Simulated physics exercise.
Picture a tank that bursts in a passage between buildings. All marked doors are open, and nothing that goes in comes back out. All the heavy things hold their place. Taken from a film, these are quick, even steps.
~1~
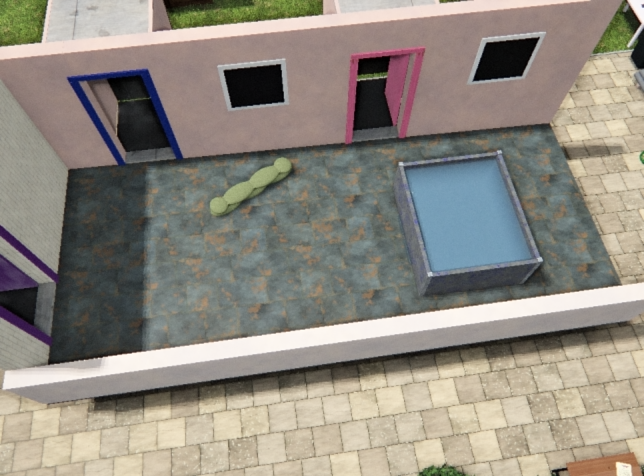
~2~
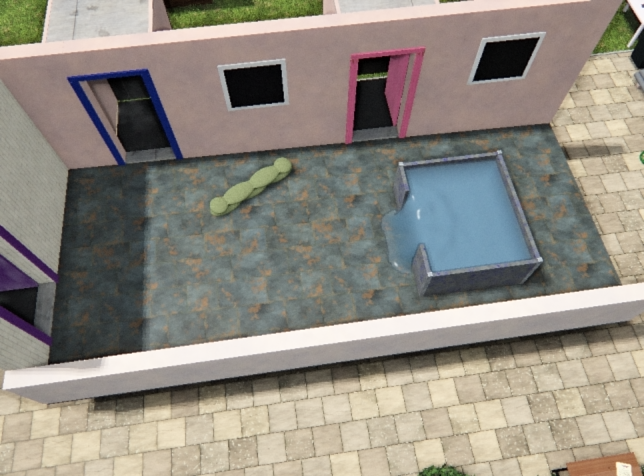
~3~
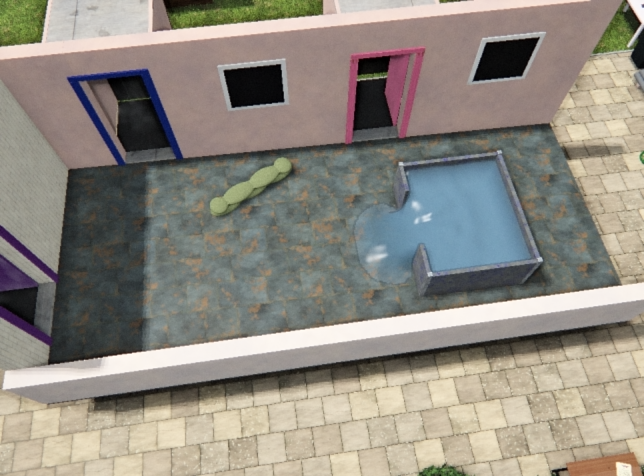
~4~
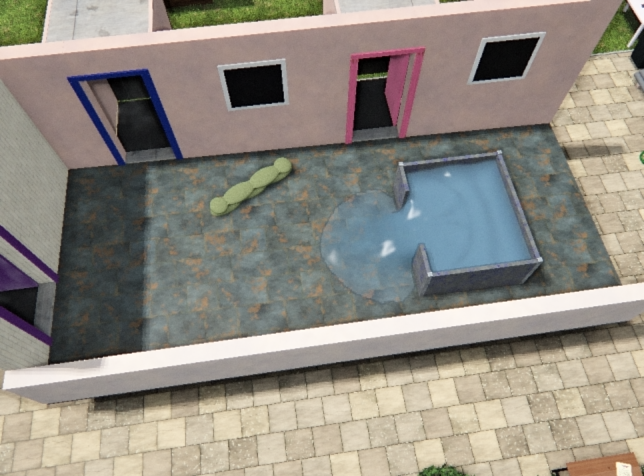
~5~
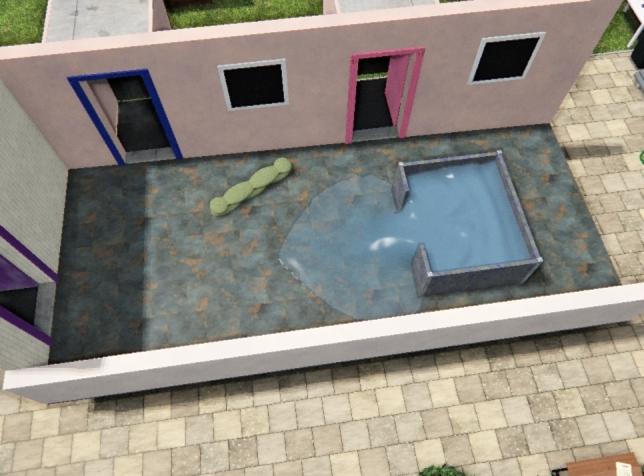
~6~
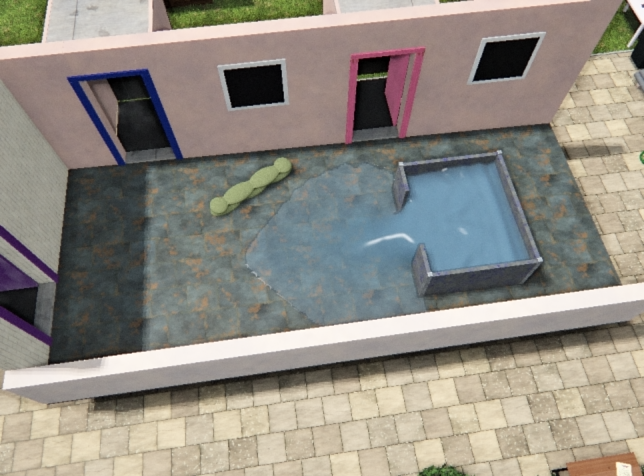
Water pours from a gap in the left side of a grey-walled tank, in a dark tiled yard seen from a fixed, high angle. A pink wall with a blue-framed doorway, a pink-framed doorway and two windows stands behind, and a lumpy green hedge-like shape lies left of the tank. The water fans leftward across the tiles in a widening, thinning sheet, nearing the green shape.
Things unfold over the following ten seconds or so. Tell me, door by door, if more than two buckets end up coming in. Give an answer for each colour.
Outcome: The pink door will get two buckets at most; the purple door will get more than two buckets; the blue door will get more than two buckets.
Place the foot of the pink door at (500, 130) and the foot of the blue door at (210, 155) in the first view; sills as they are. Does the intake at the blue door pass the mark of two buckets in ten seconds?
I'd say the blue one tops the mark in the end.
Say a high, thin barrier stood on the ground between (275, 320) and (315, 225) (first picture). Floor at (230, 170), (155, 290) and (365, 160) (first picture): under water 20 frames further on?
Reading them off in sequence: Swamped, swamped, swamped.
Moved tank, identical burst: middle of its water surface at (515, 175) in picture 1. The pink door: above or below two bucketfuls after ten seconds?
Short version: The pink one ends up past the threshold.
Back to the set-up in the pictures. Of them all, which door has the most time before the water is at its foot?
It's the door marked blue.
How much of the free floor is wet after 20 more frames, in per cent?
My estimate is near 70 per cent.
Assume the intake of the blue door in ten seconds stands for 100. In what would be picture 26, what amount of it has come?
It should be near 0 percent of the ten-second total.
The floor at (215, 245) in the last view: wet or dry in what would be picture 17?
Submerged.
A moment on, water covers 40 % of the floor; the pink door wet at the sill, nothing in, the purple door not reached, the blue door not reached.
Next, water covers 55 % of the floor; the pink door wet at the sill, nothing in, the purple door wet at the sill, nothing in, the blue door not reached.
Then, water covers 70 % of the floor; the pink door wet at the sill, nothing in, the purple door over two buckets in, the blue door wet at the sill, nothing in.
Later, water covers 85 % of the floor; the pink door wet at the sill, nothing in, the purple door far over two buckets in, the blue door under two buckets in.
In the end, water covers 85 % of the floor; the pink door under two buckets in, the purple door far over two buckets in, the blue door over two buckets in.
